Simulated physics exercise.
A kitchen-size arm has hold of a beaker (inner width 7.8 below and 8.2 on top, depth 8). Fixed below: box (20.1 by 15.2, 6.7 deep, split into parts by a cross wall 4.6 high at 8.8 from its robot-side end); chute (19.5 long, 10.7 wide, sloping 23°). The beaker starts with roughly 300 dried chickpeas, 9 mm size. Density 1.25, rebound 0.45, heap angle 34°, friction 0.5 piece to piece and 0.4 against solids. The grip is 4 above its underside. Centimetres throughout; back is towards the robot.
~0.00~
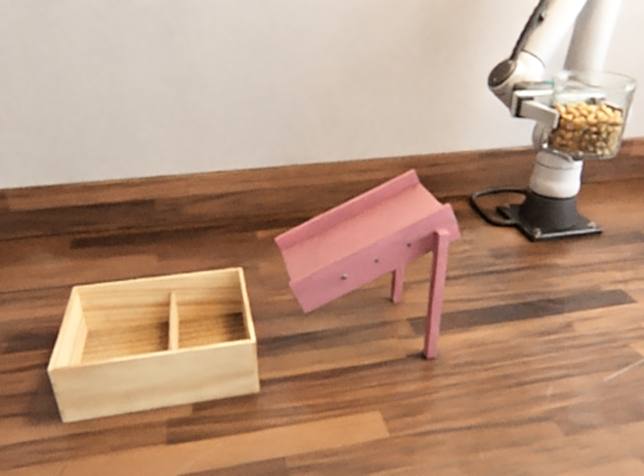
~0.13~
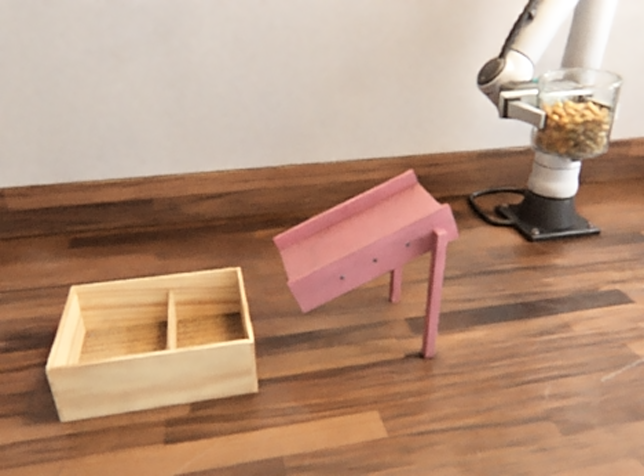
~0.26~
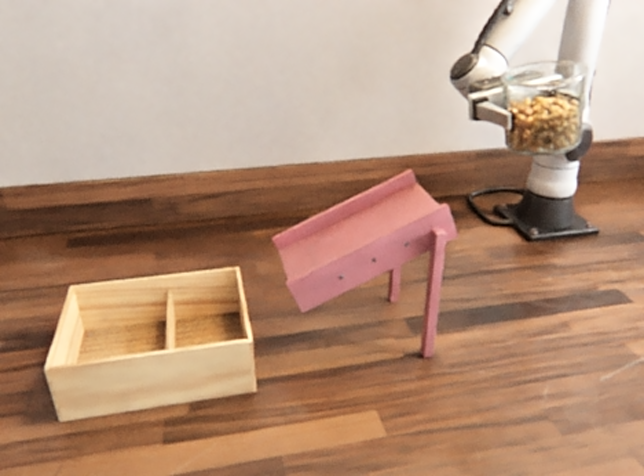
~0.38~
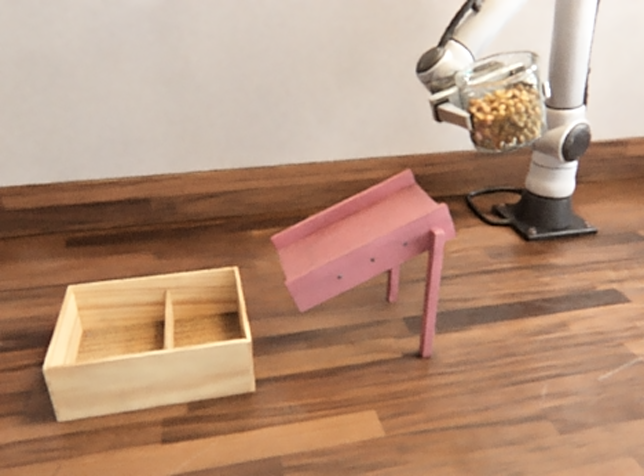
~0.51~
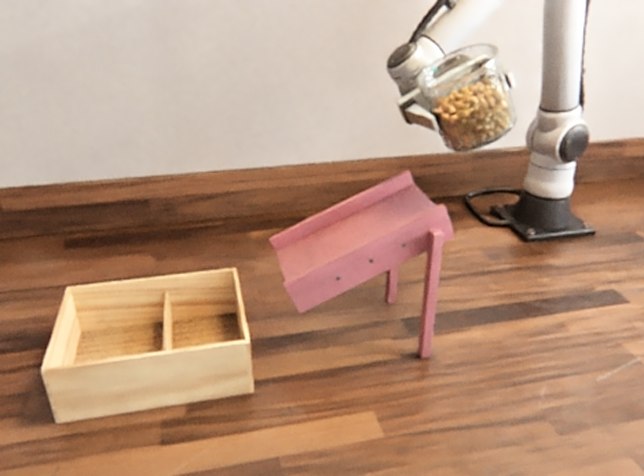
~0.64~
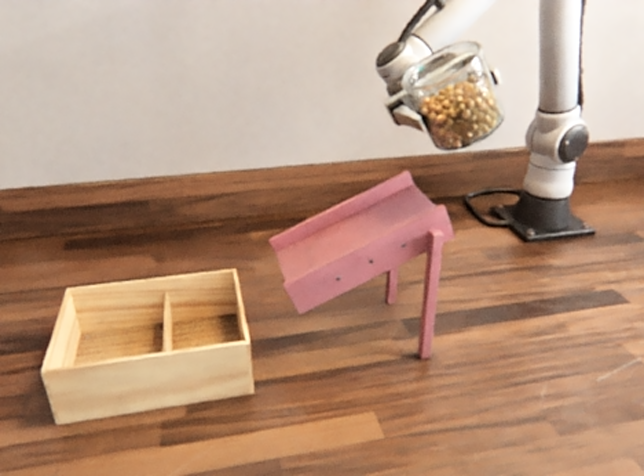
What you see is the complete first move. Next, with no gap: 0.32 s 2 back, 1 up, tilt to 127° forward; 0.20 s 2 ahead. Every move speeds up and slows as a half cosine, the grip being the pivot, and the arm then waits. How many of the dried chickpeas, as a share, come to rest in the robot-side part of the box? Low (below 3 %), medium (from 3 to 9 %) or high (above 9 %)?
A high share, above 9 %, ends in the robot-side part of the box.
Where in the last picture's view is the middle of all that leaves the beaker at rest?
Around (259, 344).
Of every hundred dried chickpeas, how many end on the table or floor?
Some 65 per cent.
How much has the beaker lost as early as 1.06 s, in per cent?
Near 35 per cent so far.
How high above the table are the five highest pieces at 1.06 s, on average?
Roughly 32 cm.
After 0.85 s, tilted 101° forward, highest piece 34 above the table; 305 in the beaker.
After 1.06 s, tilted 127° forward, highest piece 31 above the table; 192 in the beaker, 1 on the table or floor, 112 on the chute or in flight.
After 1.36 s, tilted 127° forward, highest piece 18 above the table; 43 in the robot-side part, 34 on the table or floor, 2 in the far-side part, 226 on the chute or in flight.
After 2.41 s, tilted 127° forward, highest piece 8 above the table; 192 on the table or floor, 108 in the robot-side part, 5 in the far-side part.
In the end, 192 on the table or floor, 108 in the robot-side part, 5 in the far-side part. That is 35 % in the robot-side part of the box.
